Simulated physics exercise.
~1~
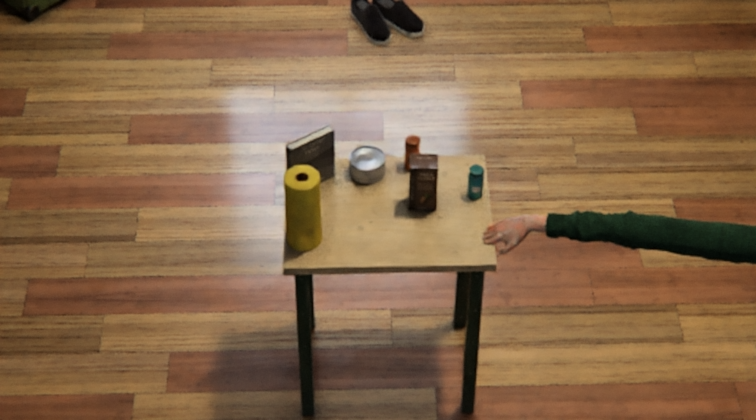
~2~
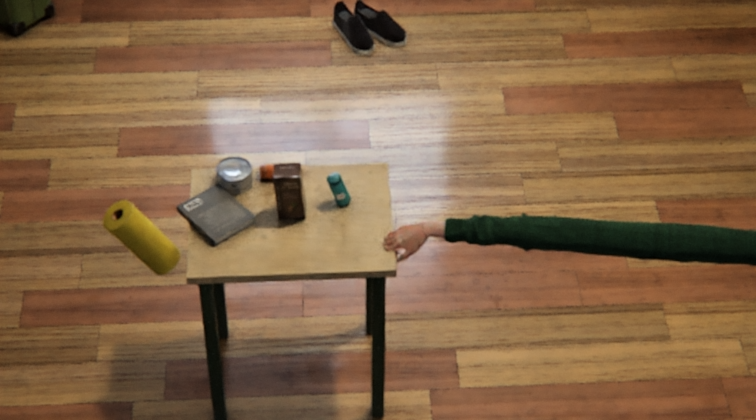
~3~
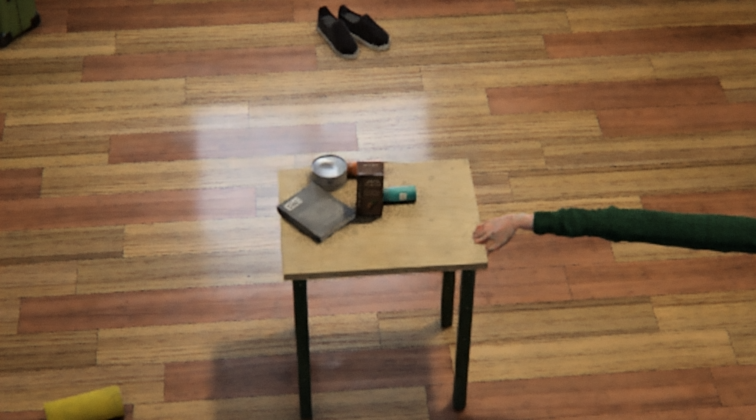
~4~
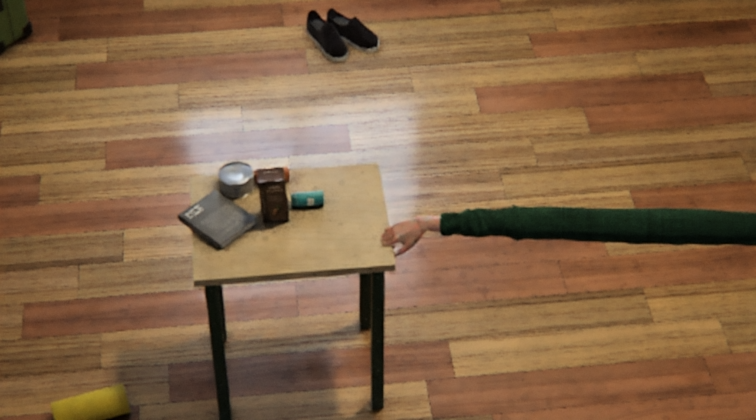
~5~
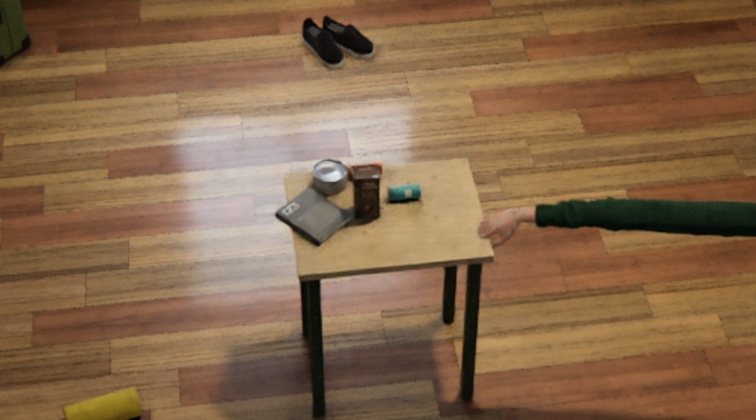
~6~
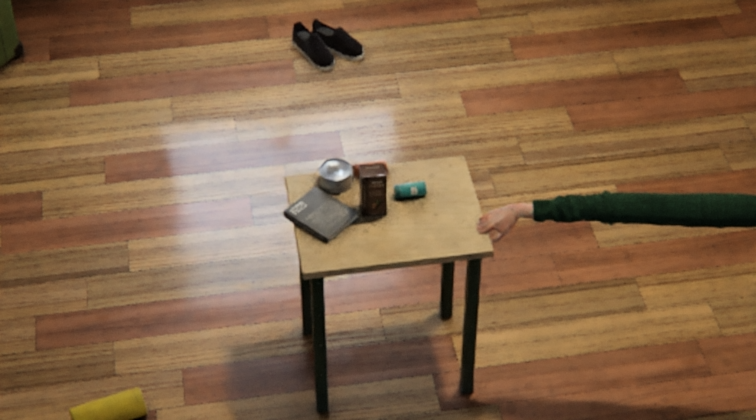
The video shows a hand in a green sleeve jerking a small table left and right, toppling a book and two shakers while a yellow roll falls off the left side and ends lying on the floor; a white tub and upright brown carton stay on the table.
